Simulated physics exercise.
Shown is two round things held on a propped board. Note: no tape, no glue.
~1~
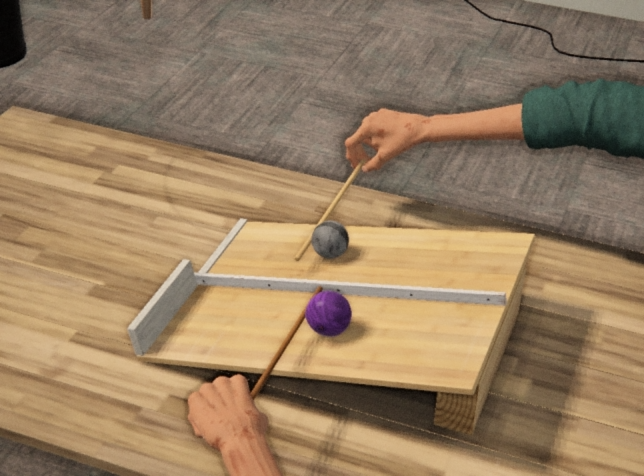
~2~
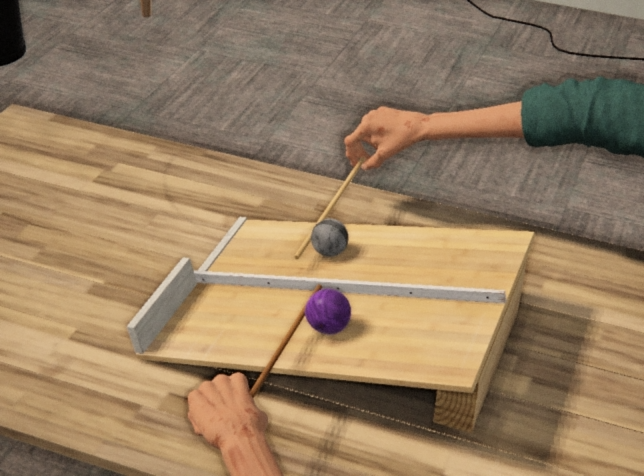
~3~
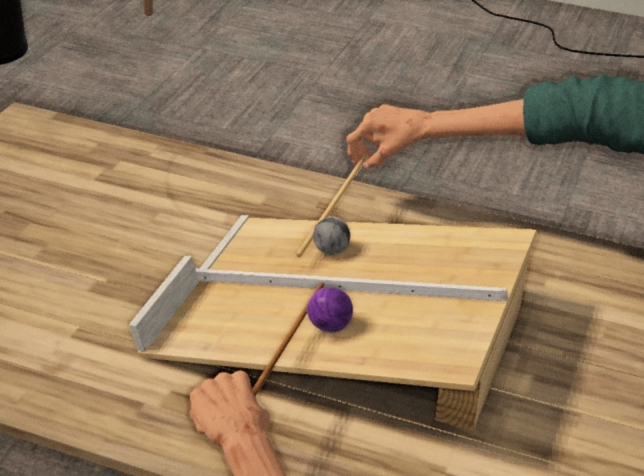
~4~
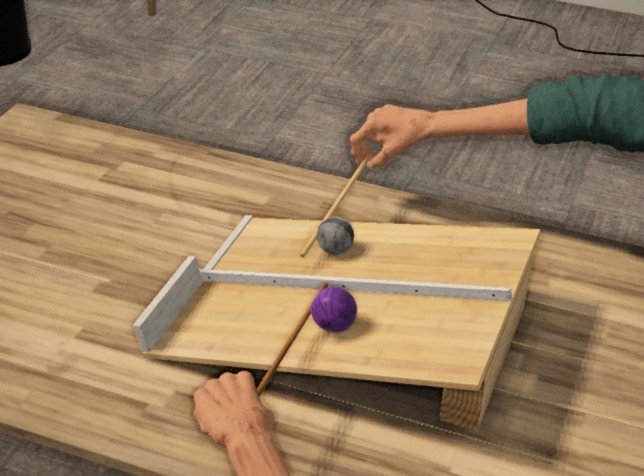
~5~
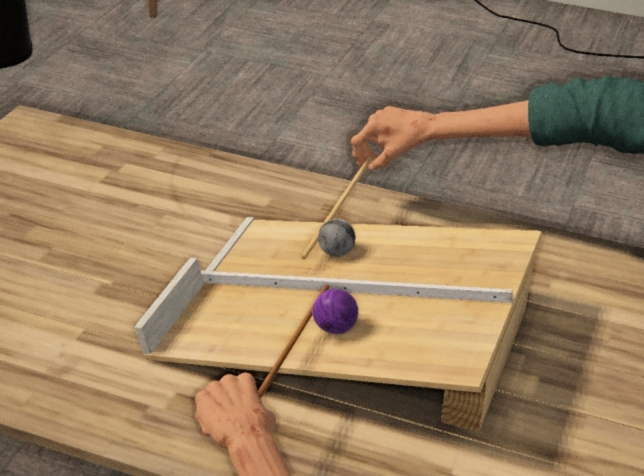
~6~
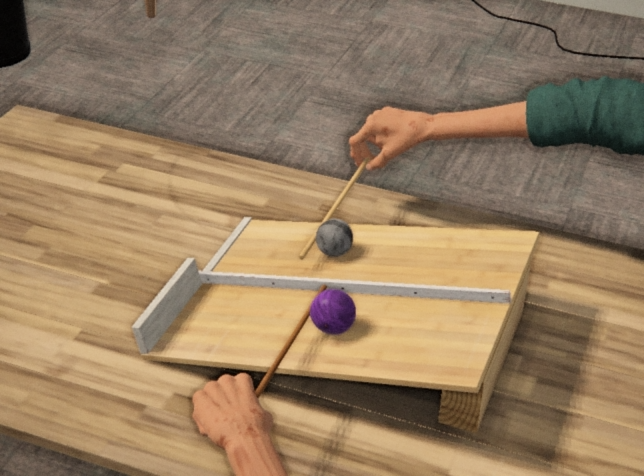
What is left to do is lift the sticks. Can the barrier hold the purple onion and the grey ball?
Purple onion stays put, grey ball falls off.
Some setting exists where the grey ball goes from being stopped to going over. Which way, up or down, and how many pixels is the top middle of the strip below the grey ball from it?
It takes a move of about 4 pixels upwards.
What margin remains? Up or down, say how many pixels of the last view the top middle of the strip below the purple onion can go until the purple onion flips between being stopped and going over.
The switch happens after a shift of some 16 pixels down.
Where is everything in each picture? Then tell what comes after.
Held back by the sticks; purple onion (329, 314); grey ball (330, 240); board (338, 283), in the first frame.
Held back by the sticks; grey ball (330, 238); board (337, 281), in the second frame.
Held back by the sticks; purple onion (330, 310); board (339, 279), in the third frame.
Held back by the sticks; grey ball (335, 236); board (343, 279), in the fourth frame.
Held back by the sticks; purple onion (336, 312); board (344, 281), in the fifth frame.
Held back by the sticks; purple onion (333, 312); grey ball (334, 238); board (342, 281), in the sixth frame.
Then, 0.46 s later than the last frame, purple onion rolling on the board near (254, 307); grey ball rolling on the board near (263, 235).
Then, 0.88 s later than the last frame, purple onion resting against the strip near (190, 302); grey ball off the board near (126, 217).
Then, 1.30 s later than the last frame, purple onion resting against the strip near (190, 302); grey ball off the board near (5, 186).
When it is over, the purple onion gets caught, near (190, 302); the grey ball runs past the strip.
